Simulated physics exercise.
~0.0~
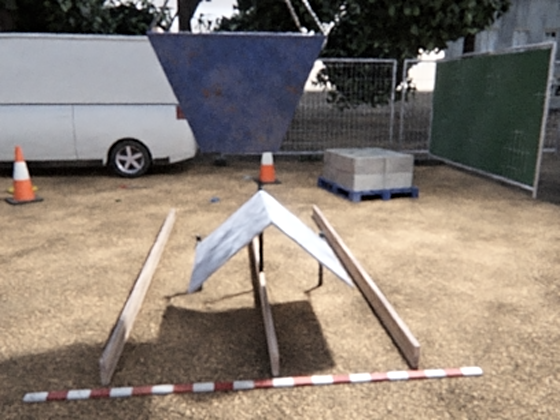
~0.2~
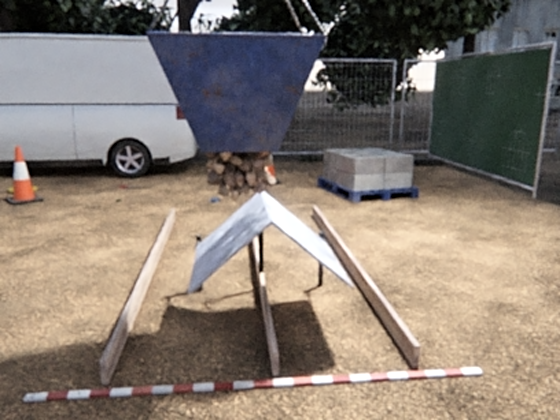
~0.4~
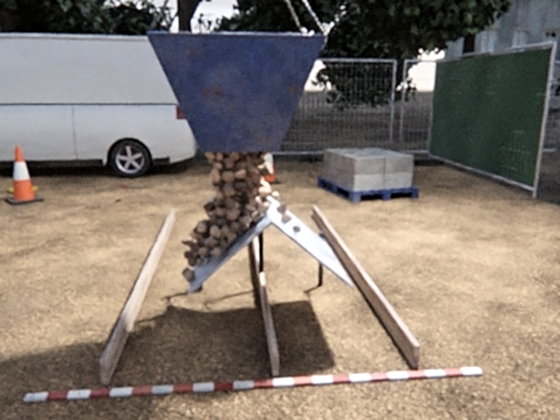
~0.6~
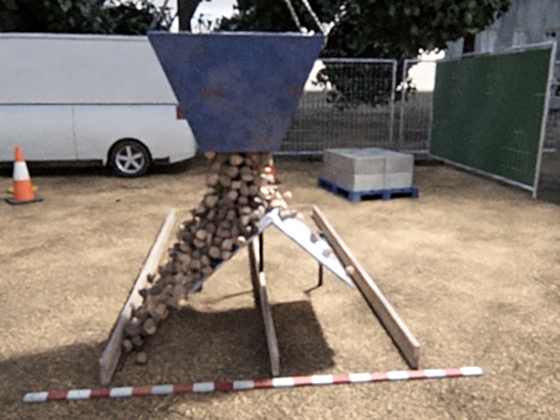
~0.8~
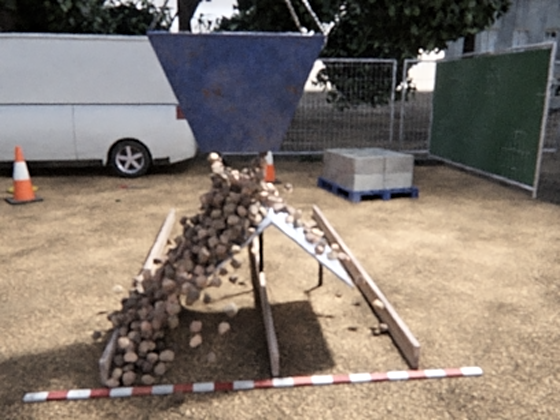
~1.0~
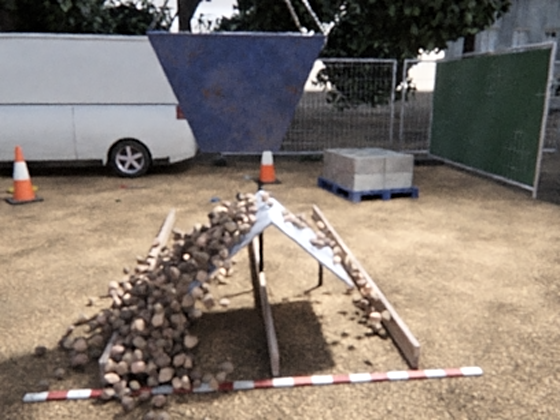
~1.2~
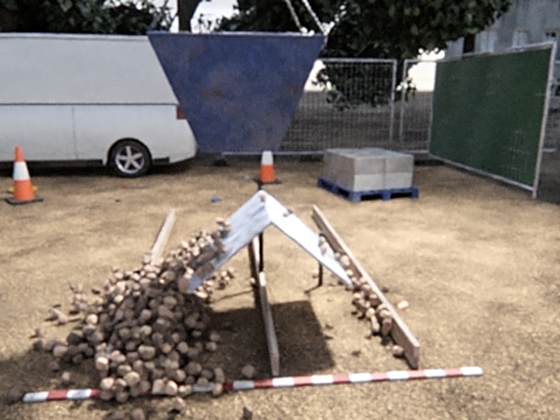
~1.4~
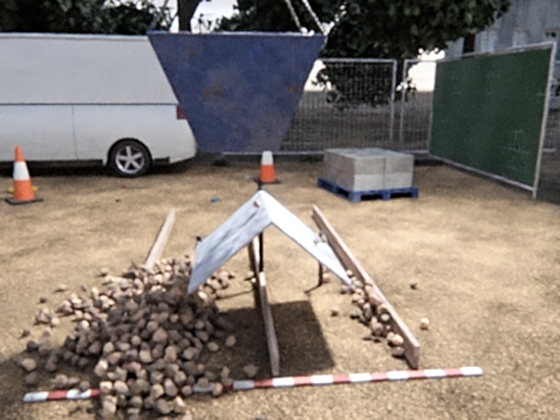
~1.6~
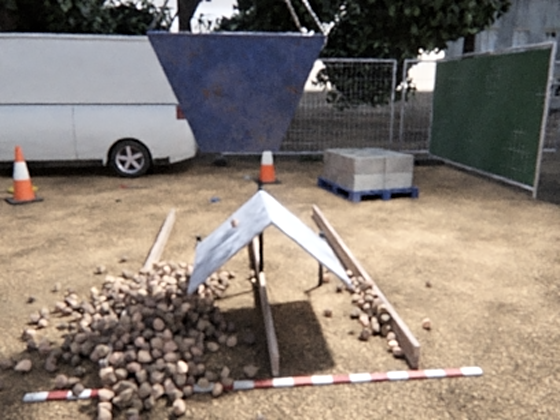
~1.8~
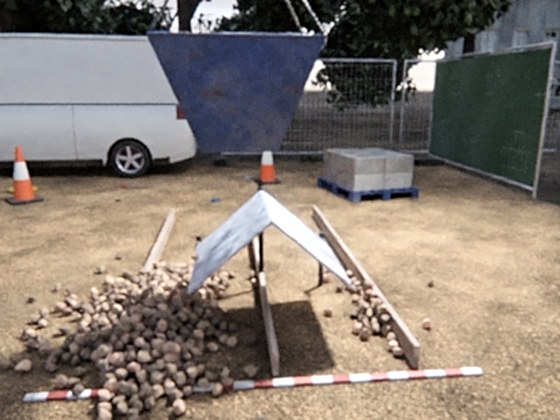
A large blue skip hangs still above a tent-shaped pair of pale steel slopes on a gravel yard, seen from a fixed spot at ground level. A white van and orange cones stand at left, with a pallet of grey blocks and a green panel at right, while wooden planks and a red-and-white staff mark the ground. The skip opens underneath and brownish stones pour onto the peak. Most tumble down the left slope, while a few slide right. The skip and slopes empty, leaving a broad heap spilling past the left plank and a small strip of stones at right.
